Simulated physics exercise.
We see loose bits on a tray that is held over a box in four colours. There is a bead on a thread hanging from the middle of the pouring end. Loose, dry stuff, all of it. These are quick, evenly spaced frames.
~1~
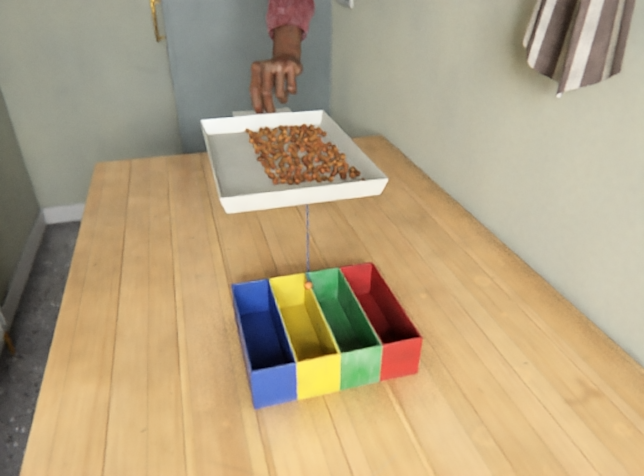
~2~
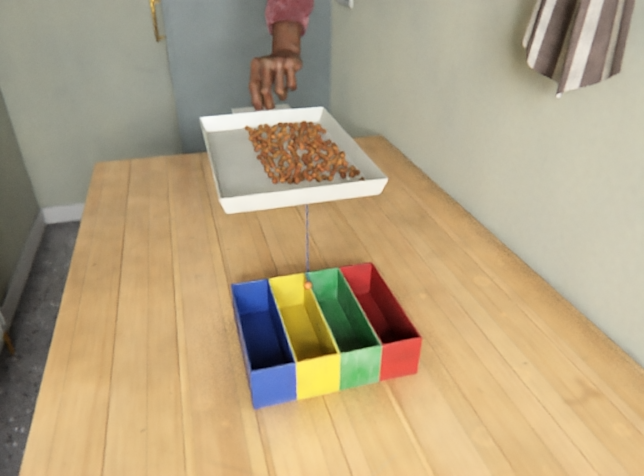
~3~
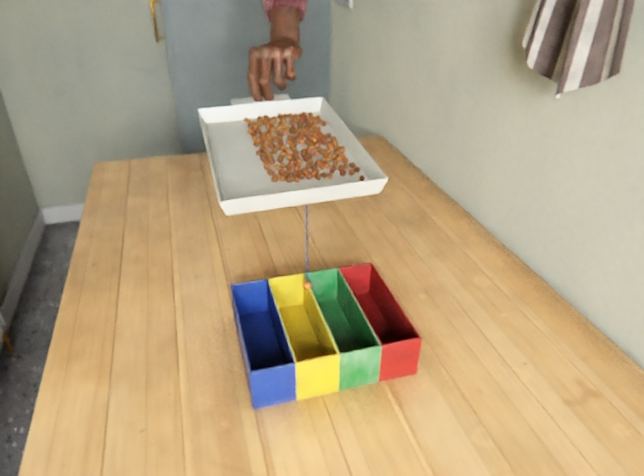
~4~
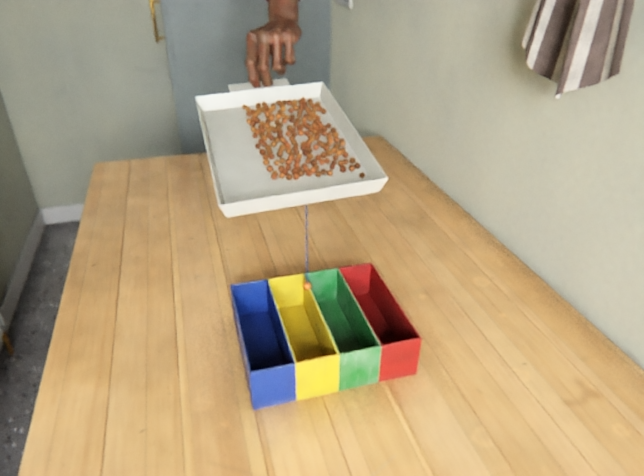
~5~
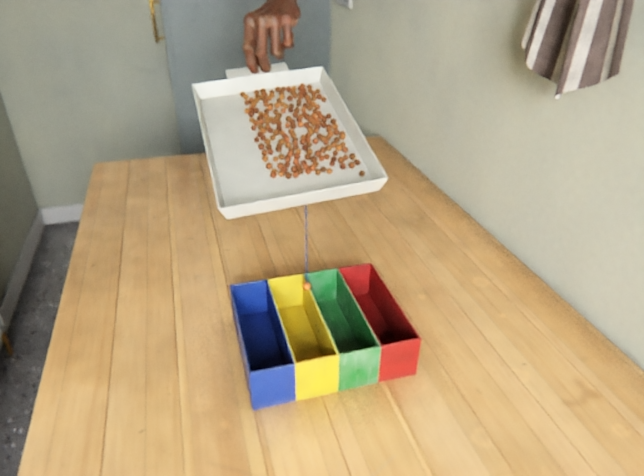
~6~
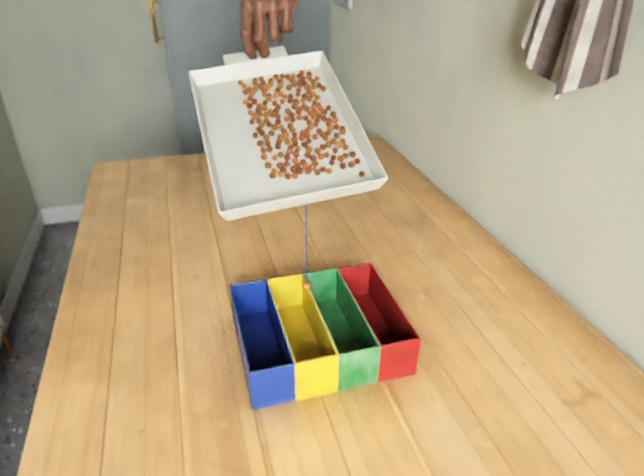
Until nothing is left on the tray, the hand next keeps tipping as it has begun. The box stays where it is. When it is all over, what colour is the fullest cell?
It is the blue one.
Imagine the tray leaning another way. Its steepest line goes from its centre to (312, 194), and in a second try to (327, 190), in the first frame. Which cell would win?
First try: The red one; second try: That red cell.
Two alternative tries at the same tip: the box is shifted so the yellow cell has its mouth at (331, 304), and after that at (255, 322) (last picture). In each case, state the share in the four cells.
You'd see roughly 20 per cent first and roughly 100 per cent second.
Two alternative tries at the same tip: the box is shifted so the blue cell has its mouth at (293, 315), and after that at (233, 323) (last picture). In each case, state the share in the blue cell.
20 %, then 60 %.
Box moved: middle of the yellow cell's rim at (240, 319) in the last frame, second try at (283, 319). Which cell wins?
First the yellow cell, then that blue cell.
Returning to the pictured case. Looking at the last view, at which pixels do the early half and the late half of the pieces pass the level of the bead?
The first part passes (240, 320); everything after passes (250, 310).
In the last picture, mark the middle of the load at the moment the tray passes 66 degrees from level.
(258, 215).
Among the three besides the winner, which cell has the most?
That yellow cell.
Just after the last frame, tray tipped steeply; the larger part on the tray; just a few in the blue cell; roughly a quarter falling or outside the box.
A moment on, tray tipped past a quarter turn; about a tenth on the tray; roughly a third in the blue cell; about a tenth in the yellow cell; just a few in the green cell; roughly half falling or outside the box.
Further on, tray tipped past a quarter turn; roughly half in the blue cell; about a tenth in the yellow cell; just a few in the green cell; roughly a third falling or outside the box.
When it is over, tray tipped past a quarter turn; roughly half in the blue cell; about a tenth in the yellow cell; just a few in the green cell; not one in the red cell; roughly a third outside the box.
